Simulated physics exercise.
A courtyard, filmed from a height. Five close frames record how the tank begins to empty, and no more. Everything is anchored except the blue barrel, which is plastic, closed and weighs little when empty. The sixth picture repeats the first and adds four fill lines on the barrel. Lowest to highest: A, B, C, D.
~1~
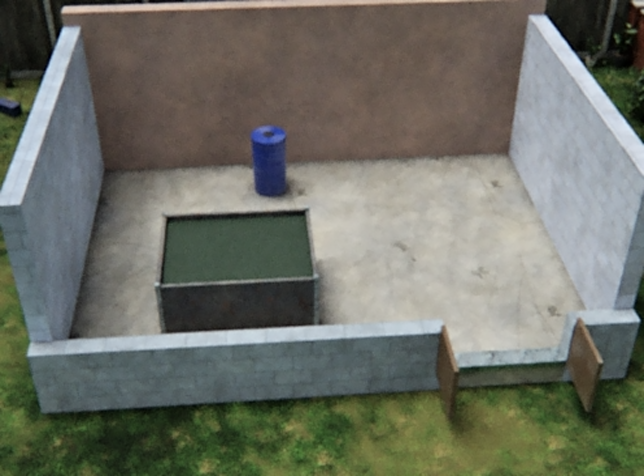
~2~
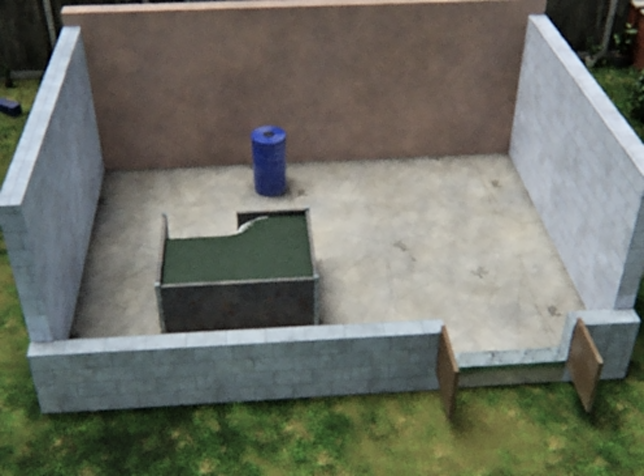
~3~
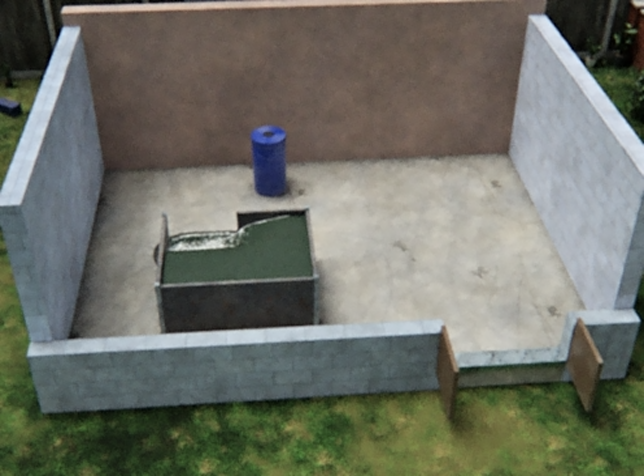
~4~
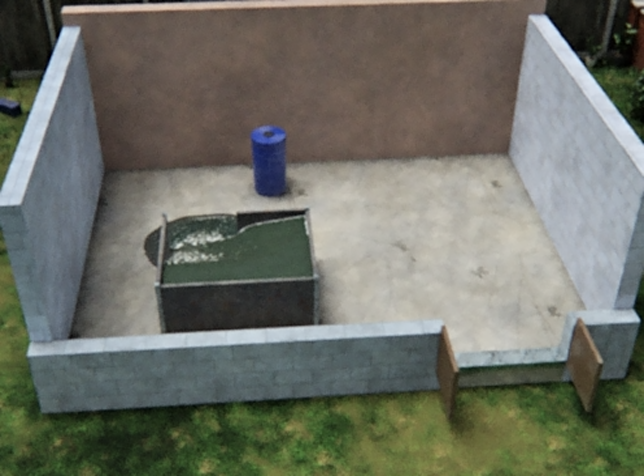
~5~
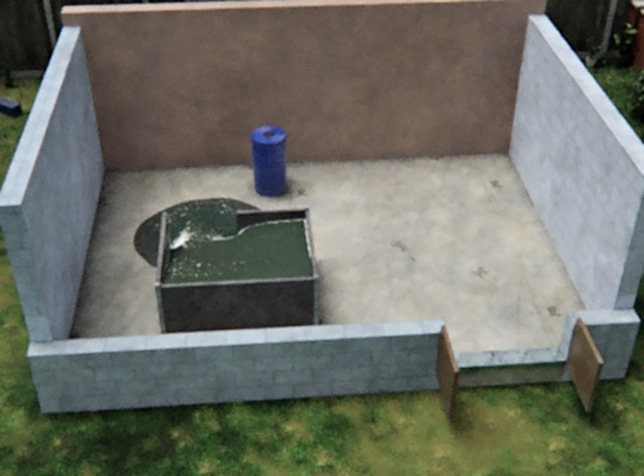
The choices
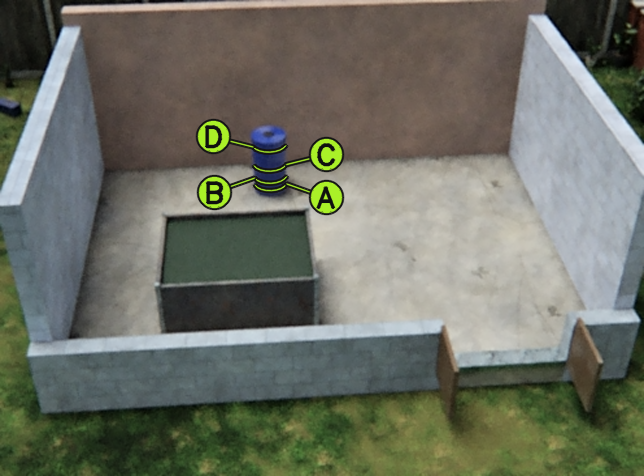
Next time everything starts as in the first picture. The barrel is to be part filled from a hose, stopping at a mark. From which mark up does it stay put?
Mark C just does it.
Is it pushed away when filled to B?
Yes, that goes wrong.
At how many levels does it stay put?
Two of them.
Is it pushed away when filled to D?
No, that is safe.
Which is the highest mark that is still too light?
Mark B.
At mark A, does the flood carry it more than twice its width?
Yes, it does.
On the marked copy, A at (271, 190); B at (271, 183); C at (270, 171); D at (269, 152); from the bottom up A, B, C, D.
Choosing A, it is pushed about 4 times its own width away.
Choosing B, it is pushed about half its own width away.
Choosing C, it does not move.
Choosing D, it does not move.
